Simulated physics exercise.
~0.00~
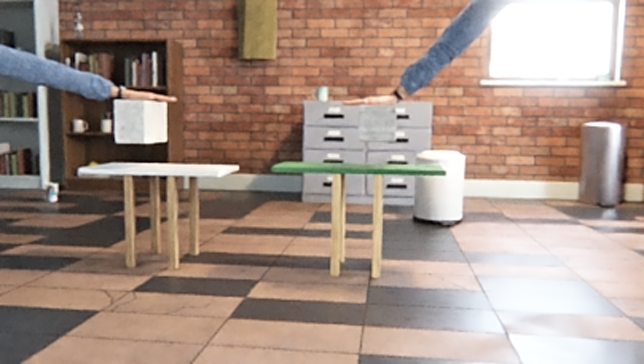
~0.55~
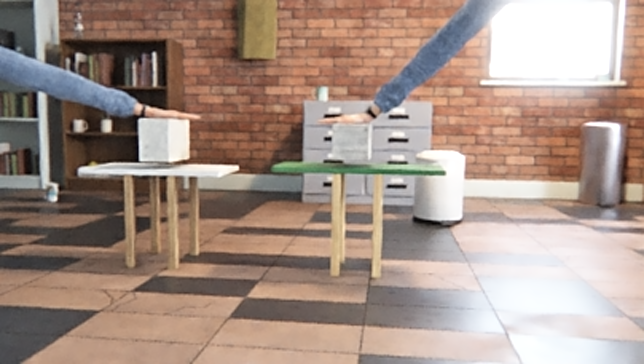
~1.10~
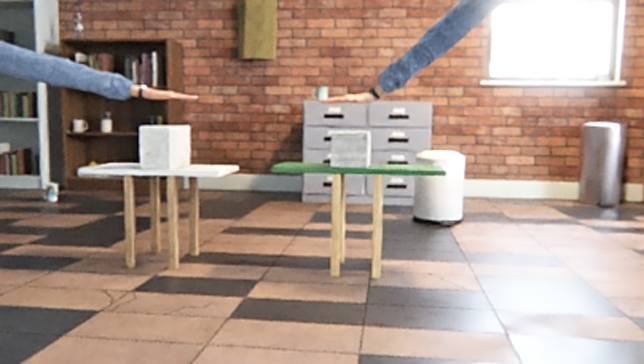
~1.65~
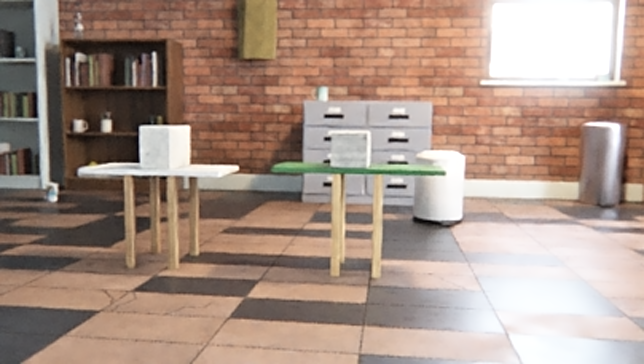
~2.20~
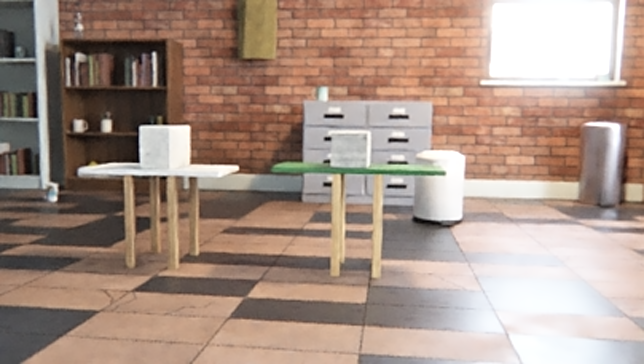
In a brick-walled room, two hands lowering pale blocks onto white and green trestle tables, then withdrawing as everything stays steady.
